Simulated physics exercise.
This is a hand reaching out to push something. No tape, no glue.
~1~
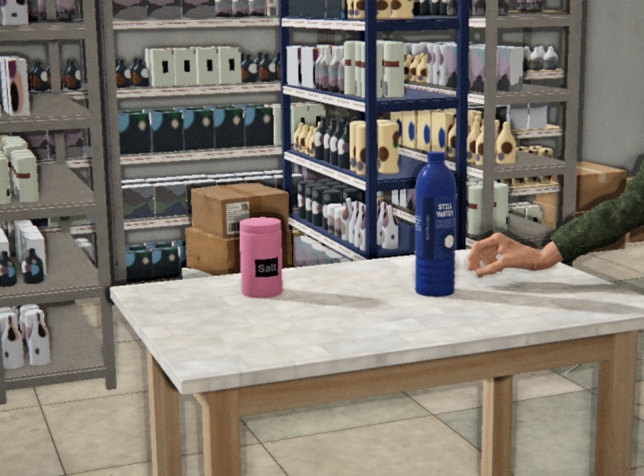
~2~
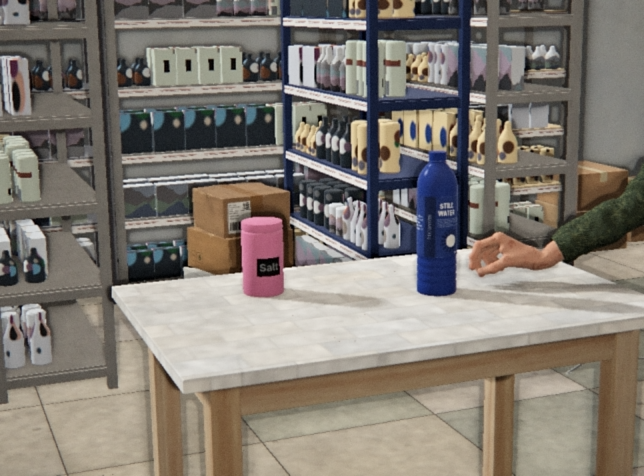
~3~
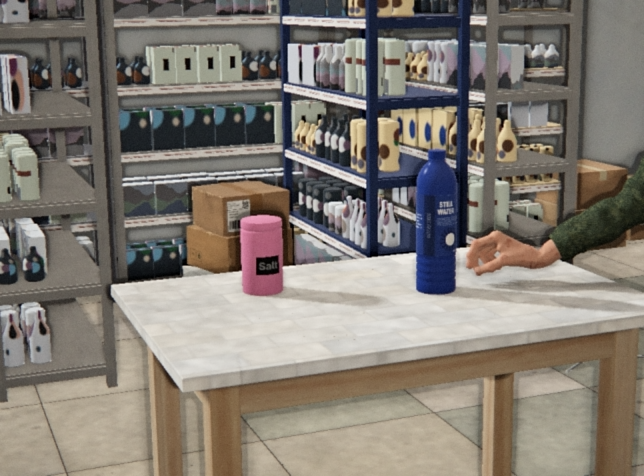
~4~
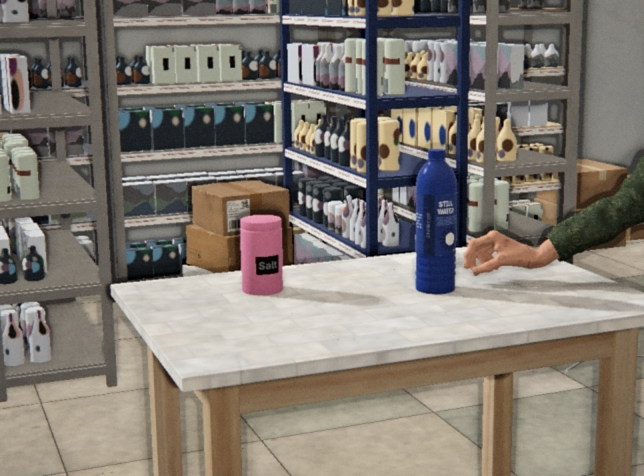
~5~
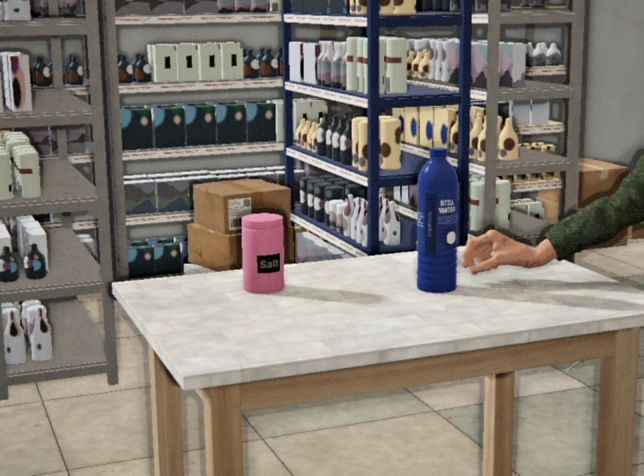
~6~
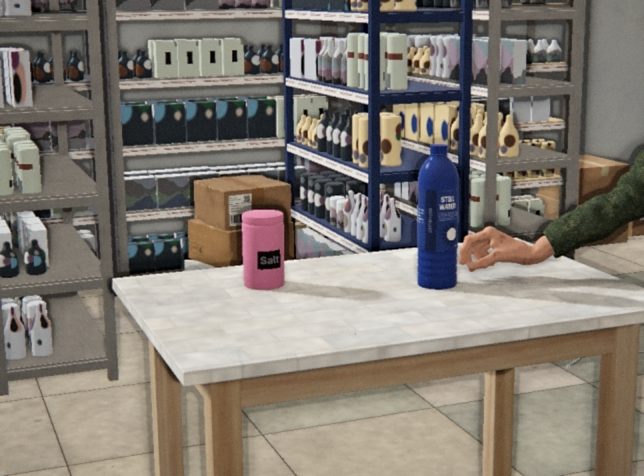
A hand in a green sleeve edging left toward a blue bottle, which barely shifts beside a pink salt container on a table.
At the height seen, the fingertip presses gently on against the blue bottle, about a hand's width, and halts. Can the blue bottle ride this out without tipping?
The blue bottle is still upright.
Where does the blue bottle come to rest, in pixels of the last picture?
At about (385, 221).
Then, 0.50 s later than the last frame, blue bottle moved a little near (427, 217).
Then, 0.90 s later than the last frame, blue bottle moved about its own width near (412, 218).
Then, 1.40 s later than the last frame, blue bottle moved about its own width near (391, 220).
When it is over, moved from the start, blue bottle. End places, in pixels of the last picture, blue bottle near (385, 221).
